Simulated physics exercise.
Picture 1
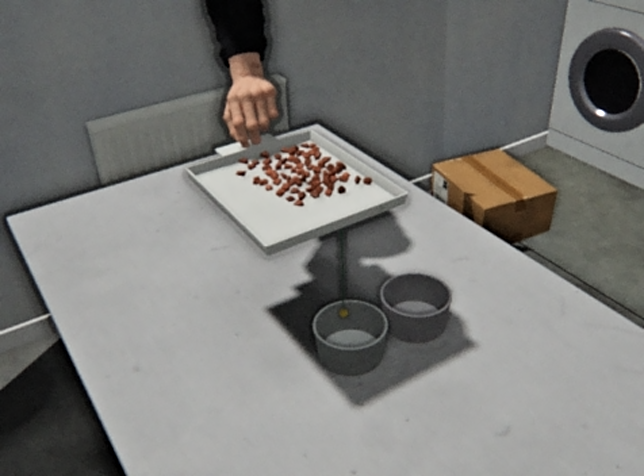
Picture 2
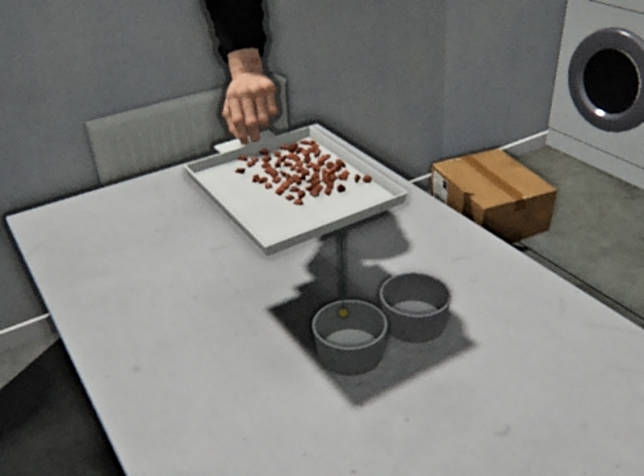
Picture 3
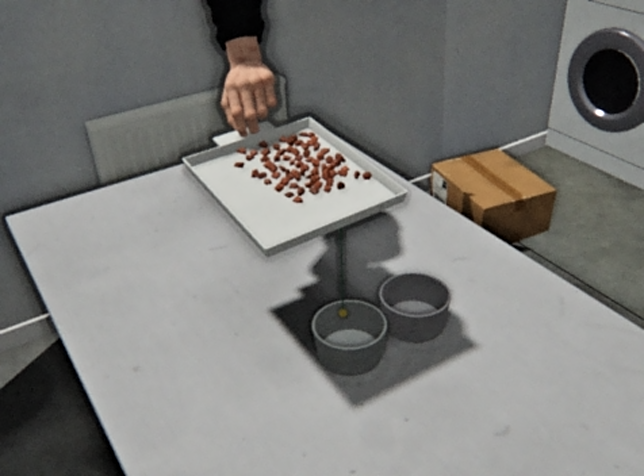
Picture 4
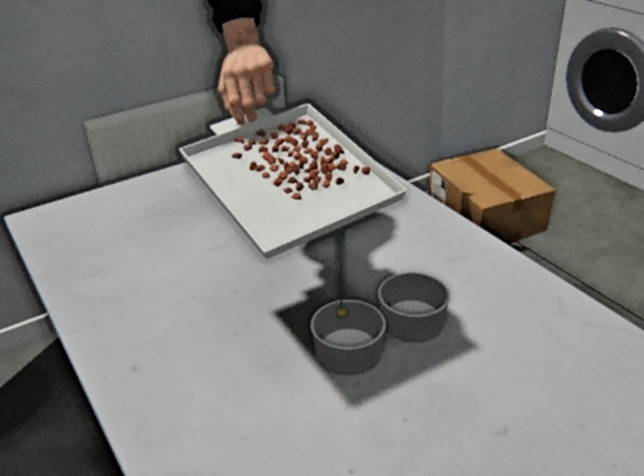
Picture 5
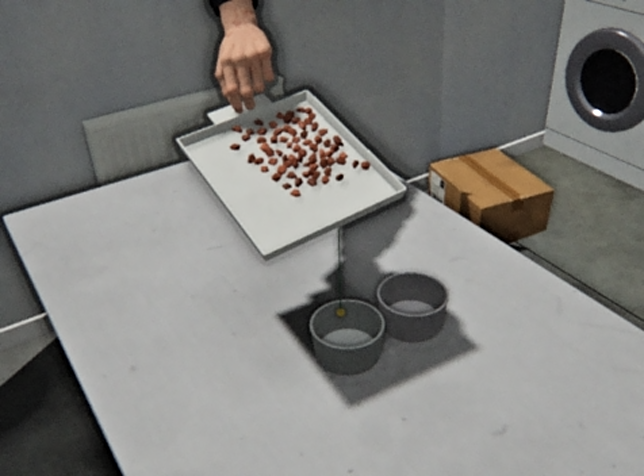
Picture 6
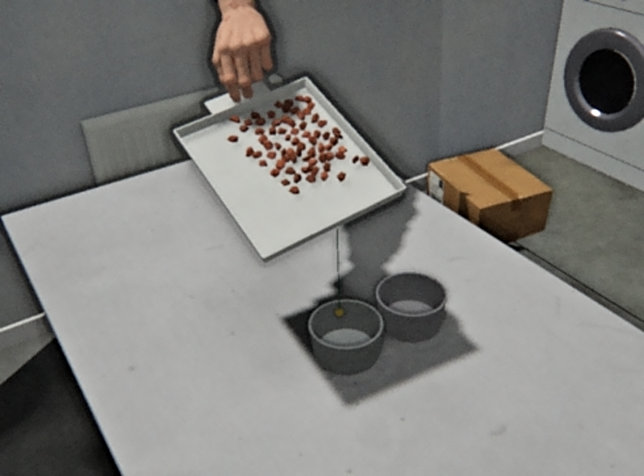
In a grey room with a white machine and a cardboard box at the right, a pale table is seen from above at an angle. A hand at the back holds a white tray of reddish-brown bits over the table, with two grey dishes and a small yellowish bead on a thread near the front. The hand steadily raises the tray's back edge, tilting it toward the dishes and slightly left, while the view stays almost still.
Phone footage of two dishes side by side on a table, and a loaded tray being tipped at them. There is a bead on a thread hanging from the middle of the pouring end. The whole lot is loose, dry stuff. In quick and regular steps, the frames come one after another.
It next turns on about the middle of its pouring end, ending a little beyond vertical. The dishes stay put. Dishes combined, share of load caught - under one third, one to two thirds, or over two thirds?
Under one third.
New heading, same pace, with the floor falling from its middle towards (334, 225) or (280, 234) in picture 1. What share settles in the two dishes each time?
20 % and 0 %, roughly.
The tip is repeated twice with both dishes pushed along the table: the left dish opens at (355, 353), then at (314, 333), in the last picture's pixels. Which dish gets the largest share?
Try one: The dish on the left-hand side; try two: The dish on the left-hand side.
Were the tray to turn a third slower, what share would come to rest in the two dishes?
Close to 10 per cent.
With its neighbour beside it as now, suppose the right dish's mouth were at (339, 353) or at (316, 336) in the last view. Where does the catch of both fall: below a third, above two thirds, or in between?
Case one, the middle third; case two, between a third and two thirds.
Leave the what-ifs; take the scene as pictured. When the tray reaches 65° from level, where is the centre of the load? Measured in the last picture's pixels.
The middle of the pieces sits at roughly (305, 231).
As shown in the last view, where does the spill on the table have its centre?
Its middle is at roughly (291, 413).
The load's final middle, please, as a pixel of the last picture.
Around (299, 403).
Shortly afterwards, tray tipped steeply; all but a few on the tray; a little in the air.
Next, tray tipped past a quarter turn; near a third on the tray; a little in the left dish; near half outside both; only a few in the air.
Some moments later, tray tipped past a quarter turn; a little in the left dish; the bulk outside both.
In the end, tray tipped past a quarter turn; a little in the left dish; none at all in the right dish; the bulk outside both.
